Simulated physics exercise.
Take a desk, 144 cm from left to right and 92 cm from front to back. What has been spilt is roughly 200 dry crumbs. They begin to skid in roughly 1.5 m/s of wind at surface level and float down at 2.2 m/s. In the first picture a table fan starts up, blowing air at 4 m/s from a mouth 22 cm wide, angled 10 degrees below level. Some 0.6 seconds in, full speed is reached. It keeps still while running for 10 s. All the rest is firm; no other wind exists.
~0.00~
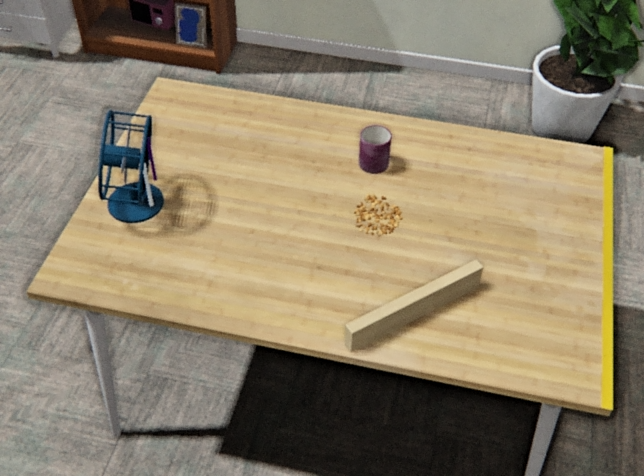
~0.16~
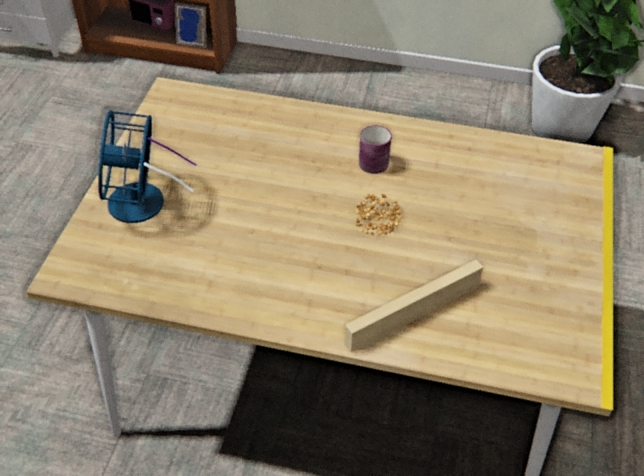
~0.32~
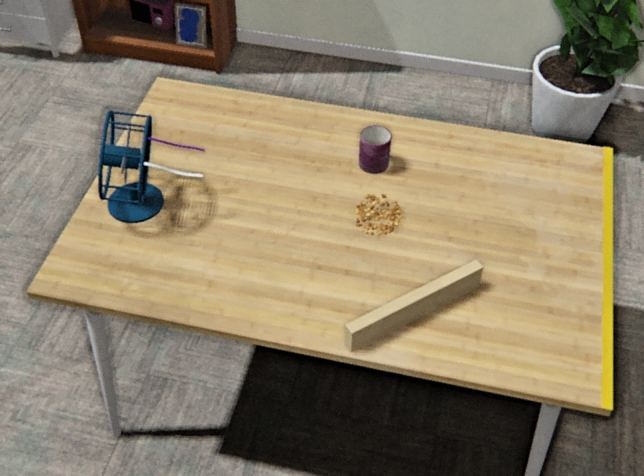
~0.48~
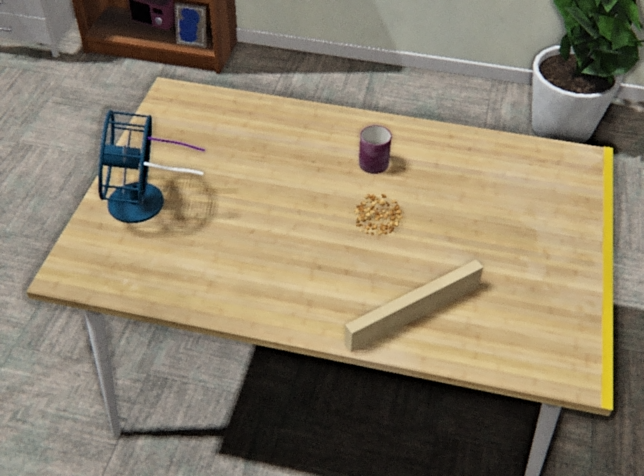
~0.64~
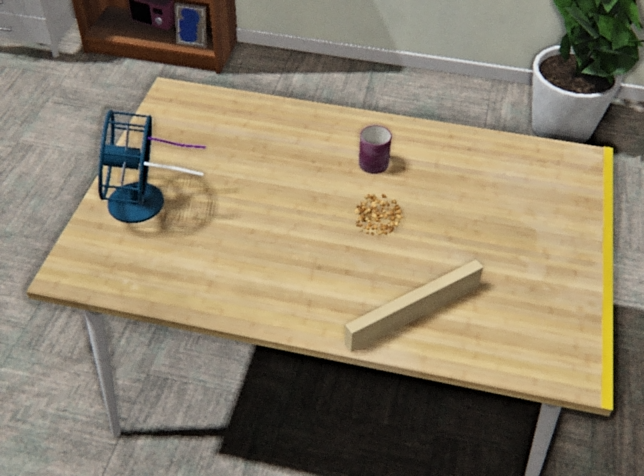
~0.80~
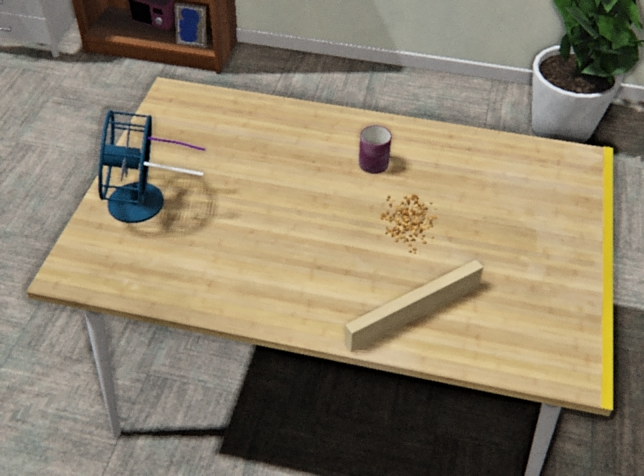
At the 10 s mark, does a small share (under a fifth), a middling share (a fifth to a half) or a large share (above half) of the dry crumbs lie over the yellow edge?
A large share.
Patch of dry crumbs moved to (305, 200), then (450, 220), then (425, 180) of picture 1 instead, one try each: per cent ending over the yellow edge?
It goes 90 %, then 100 %, then 60 %.
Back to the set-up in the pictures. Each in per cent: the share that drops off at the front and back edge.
I'd guess close to 0 percent front and near 0 percent back.
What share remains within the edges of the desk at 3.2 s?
Close to 2 in a hundred are still there.
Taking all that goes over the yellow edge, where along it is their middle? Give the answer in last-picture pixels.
At roughly pixel (612, 246).
After 2.0 s, 98 % are over the yellow edge; 99 % have settled or left.
After 3.2 s, 98 % are over the yellow edge; 99 % have settled or left.
After 5.5 s, 98 % are over the yellow edge; 99 % have settled or left.
After 10.0 s, at the end, 98 % are over the yellow edge.
